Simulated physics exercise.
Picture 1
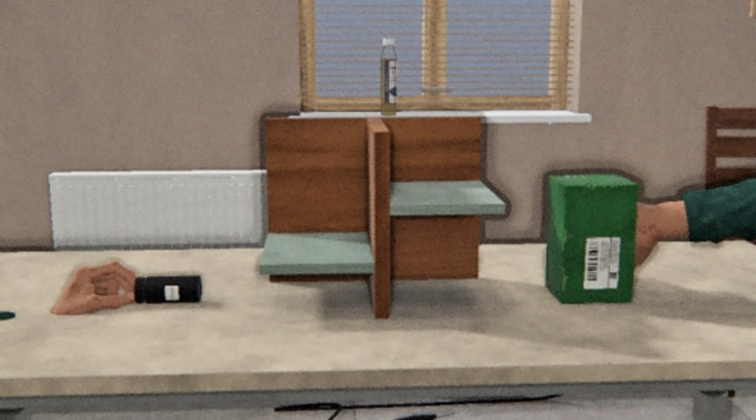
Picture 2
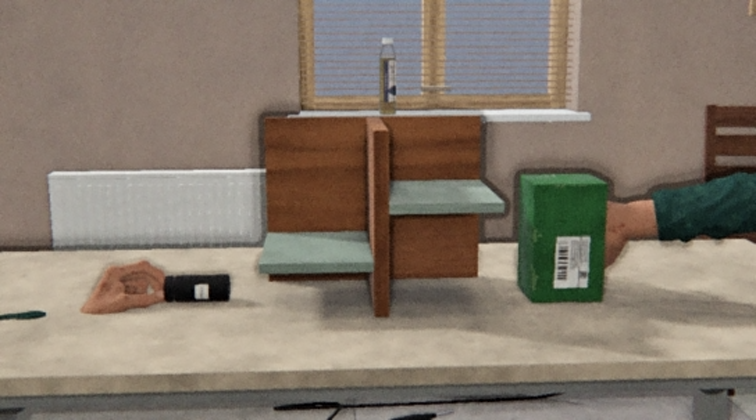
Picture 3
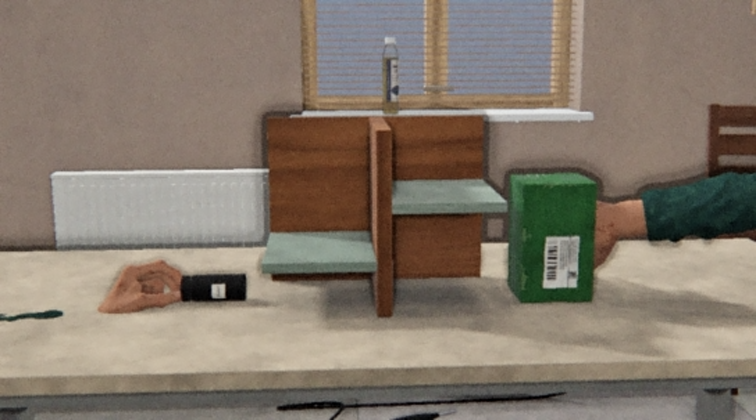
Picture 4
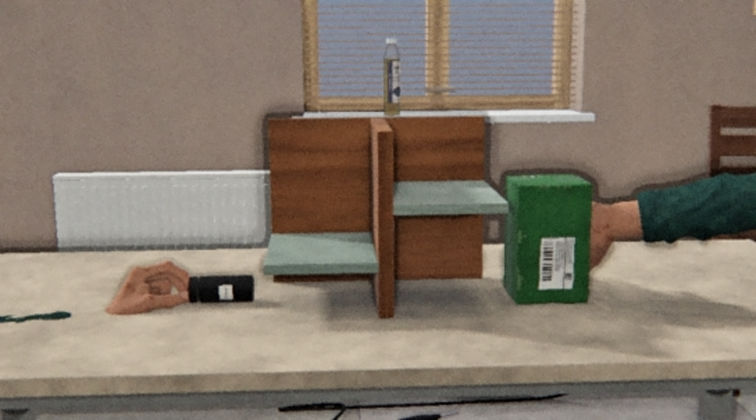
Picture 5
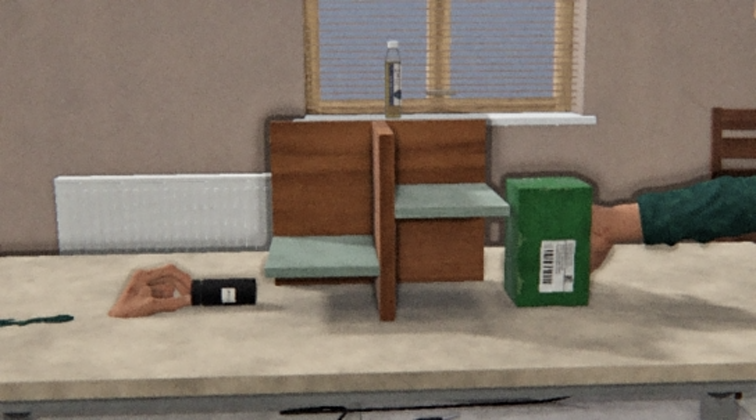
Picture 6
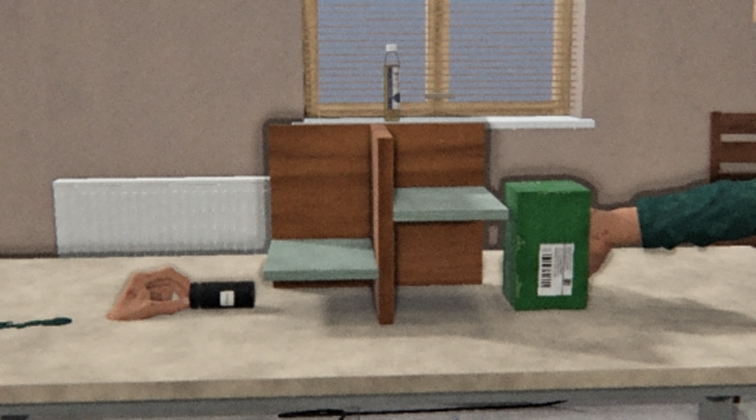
In a room with a beige wall, a white radiator and a window with blinds, a pale table is seen from the front by a nearly steady camera. A brown wooden rack with grey-green shelves stands between a black cylinder at left and a green box at right. Hands slide both items inward, the cylinder rightward and the box leftward, then barely move.
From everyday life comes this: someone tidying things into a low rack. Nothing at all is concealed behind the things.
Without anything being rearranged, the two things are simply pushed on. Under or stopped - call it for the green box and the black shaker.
Green box stopped, black shaker under.
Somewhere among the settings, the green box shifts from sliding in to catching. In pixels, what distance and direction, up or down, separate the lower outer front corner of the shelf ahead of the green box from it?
Shift approx. 24 px, direction up.
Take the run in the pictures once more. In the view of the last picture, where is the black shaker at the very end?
You'll find it close to (306, 293).
Then, 0.26 s later than the last frame, green box sliding up to the opening near (531, 244); black shaker sliding up to the opening near (237, 295).
Then, 0.48 s later than the last frame, green box stopped at the opening near (531, 244); black shaker part of the way in near (271, 294).
Then, 0.66 s later than the last frame, green box stopped at the opening near (531, 244); black shaker all the way in near (299, 294).
When it is over, the green box catches on the edge, near (531, 244); the black shaker slides in, near (307, 294).
